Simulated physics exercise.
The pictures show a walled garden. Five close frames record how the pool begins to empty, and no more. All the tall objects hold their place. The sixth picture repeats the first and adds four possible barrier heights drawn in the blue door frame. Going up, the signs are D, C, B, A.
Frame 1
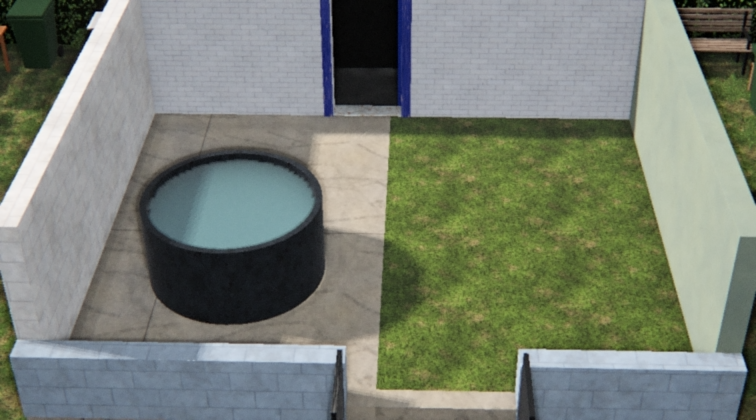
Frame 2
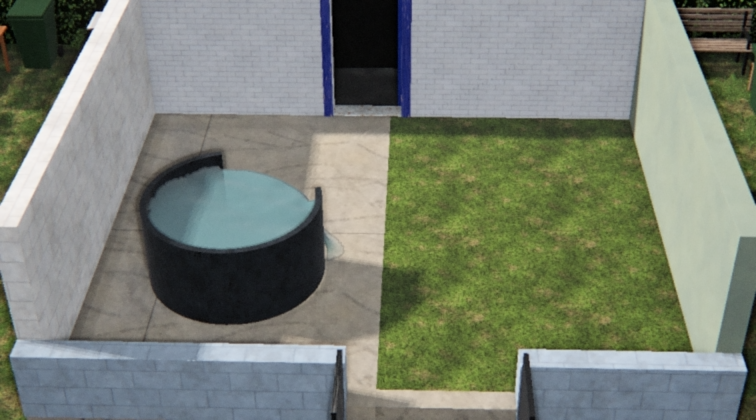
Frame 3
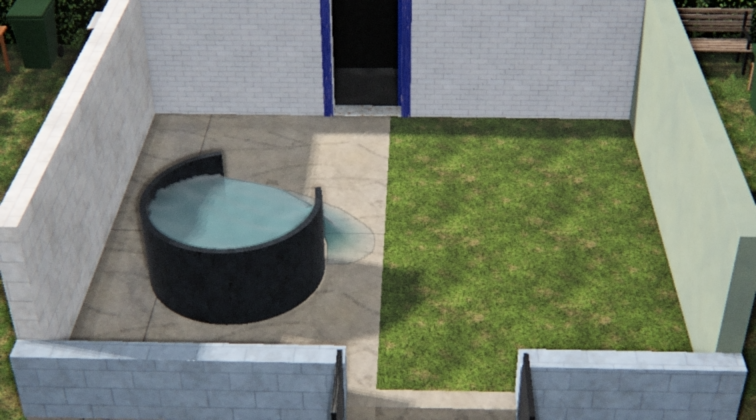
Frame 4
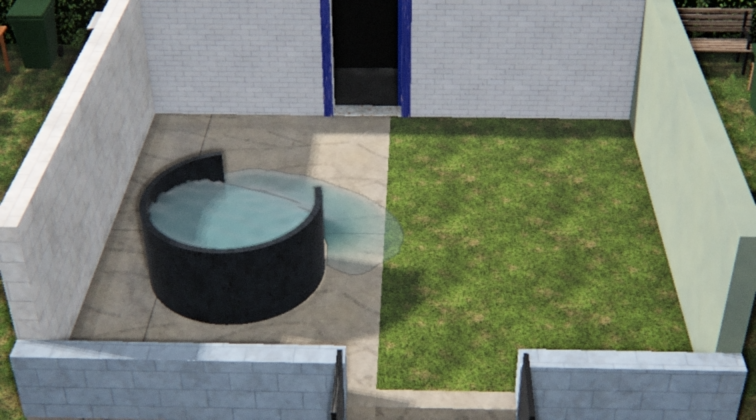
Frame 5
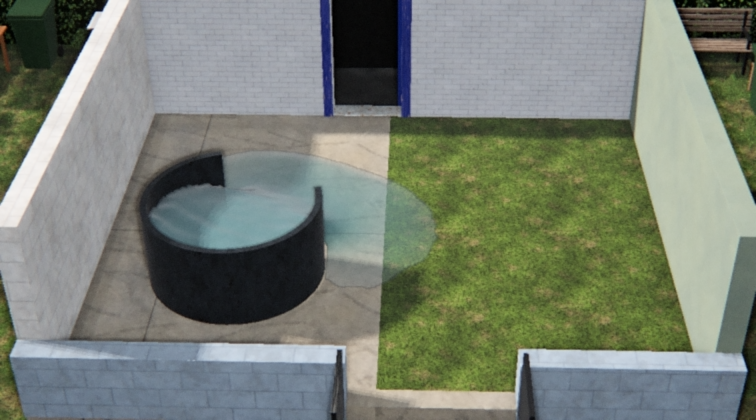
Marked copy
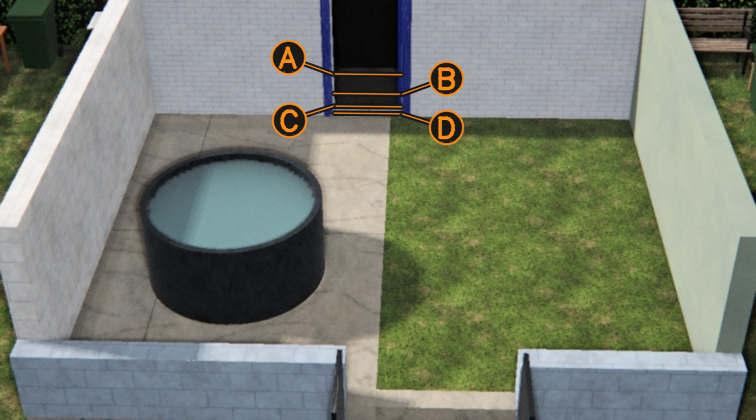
Round black pool losing part of its rear wall, water pouring through the gap and spreading across paving onto the grass.
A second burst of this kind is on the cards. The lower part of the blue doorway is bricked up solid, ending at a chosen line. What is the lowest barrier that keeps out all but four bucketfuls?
Height B.
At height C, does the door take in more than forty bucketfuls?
No.
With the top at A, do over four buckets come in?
No, not at all.
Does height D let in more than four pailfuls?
Yes, that goes wrong.
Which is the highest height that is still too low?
Here it is height C.
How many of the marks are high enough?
Two of the four.
On the marked copy, A at (367, 74); B at (367, 93); C at (367, 106); D at (367, 113); from the bottom up D, C, B, A.
If A is chosen, nothing gets over.
If B is chosen, a splash gets over, under a bucket.
If C is chosen, about 14 bucketfuls get in.
If D is chosen, dozens of bucketfuls pour in.
